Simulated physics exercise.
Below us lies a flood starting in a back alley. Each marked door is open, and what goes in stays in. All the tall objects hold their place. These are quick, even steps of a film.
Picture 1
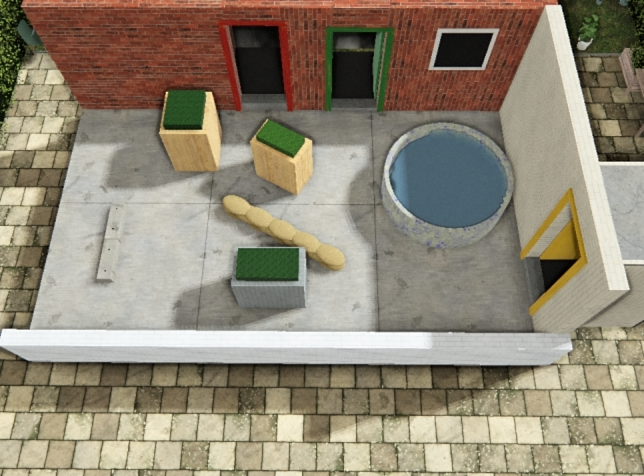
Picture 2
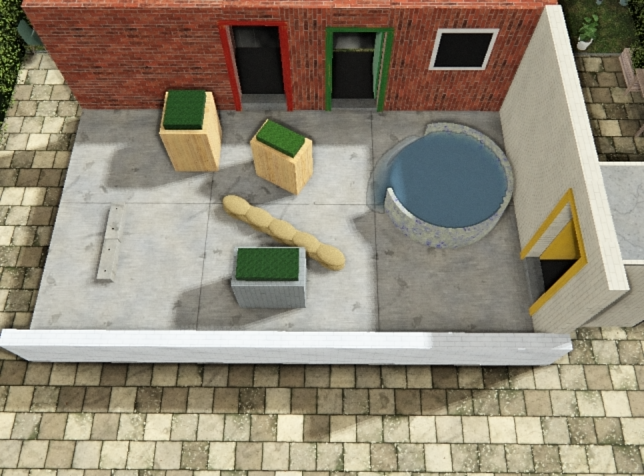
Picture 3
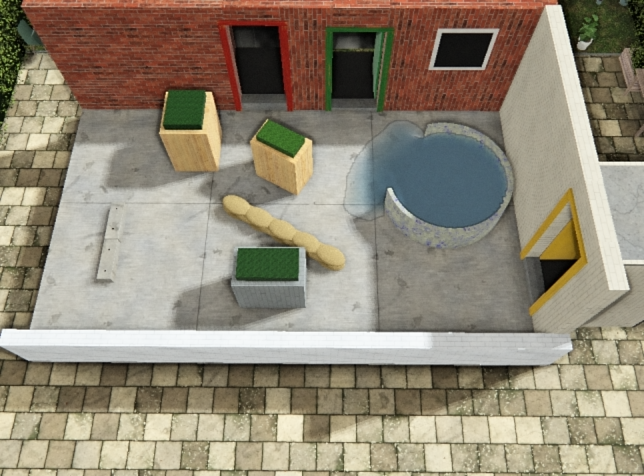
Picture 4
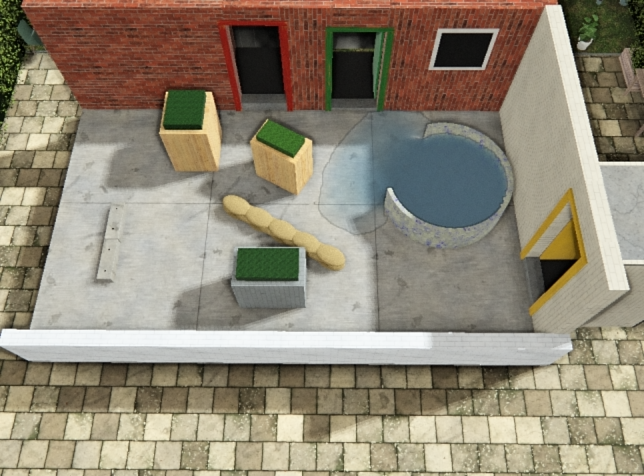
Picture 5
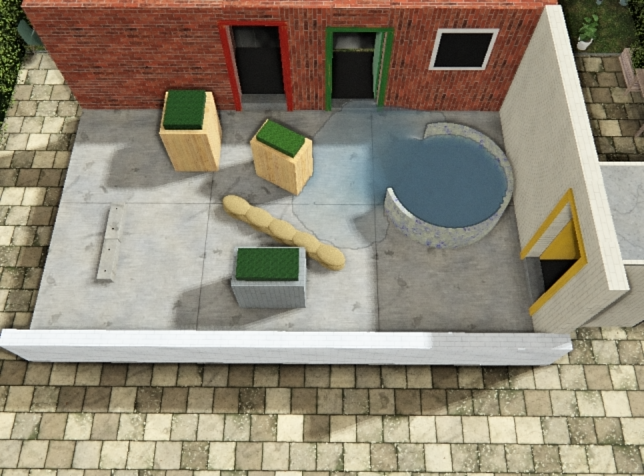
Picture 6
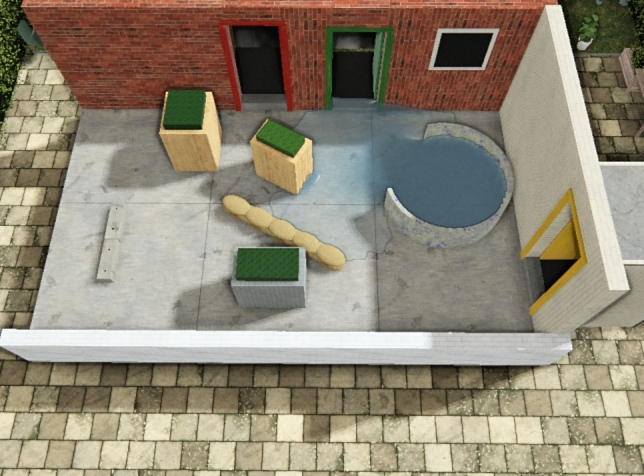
A round stone tank opens at its left side and water spreads leftward across the courtyard.
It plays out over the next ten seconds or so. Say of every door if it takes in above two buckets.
In the end: The yellow door admits no more than that; the red door admits no more than that; the green door lets in a lot.
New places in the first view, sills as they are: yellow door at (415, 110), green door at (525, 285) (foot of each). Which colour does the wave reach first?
It is the yellow door.
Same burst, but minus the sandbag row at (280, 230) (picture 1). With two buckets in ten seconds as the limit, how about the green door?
One by one: The green door takes more.
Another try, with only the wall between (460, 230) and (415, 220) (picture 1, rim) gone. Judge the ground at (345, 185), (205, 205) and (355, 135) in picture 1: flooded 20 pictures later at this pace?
One after the other: No water, free of water, no water.
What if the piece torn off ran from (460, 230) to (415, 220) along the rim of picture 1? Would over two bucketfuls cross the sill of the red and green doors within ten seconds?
Then: The red one lets less in; the green one holds.
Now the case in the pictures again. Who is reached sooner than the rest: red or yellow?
The red one.
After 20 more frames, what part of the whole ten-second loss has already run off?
I make it 45 per cent.
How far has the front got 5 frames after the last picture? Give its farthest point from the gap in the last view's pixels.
Near (194, 112).
A moment on, water covers 25 % of the floor; the yellow door not reached, the red door wet at the sill, nothing in, the green door over two buckets in.
Next, water covers 35 % of the floor; the yellow door not reached, the red door wet at the sill, nothing in, the green door far over two buckets in.
Then, water covers 45 % of the floor; the yellow door not reached, the red door under two buckets in, the green door far over two buckets in.
Later, water covers 60 % of the floor; the yellow door wet at the sill, nothing in, the red door under two buckets in, the green door far over two buckets in.
In the end, water covers 80 % of the floor; the yellow door wet at the sill, nothing in, the red door under two buckets in, the green door far over two buckets in.
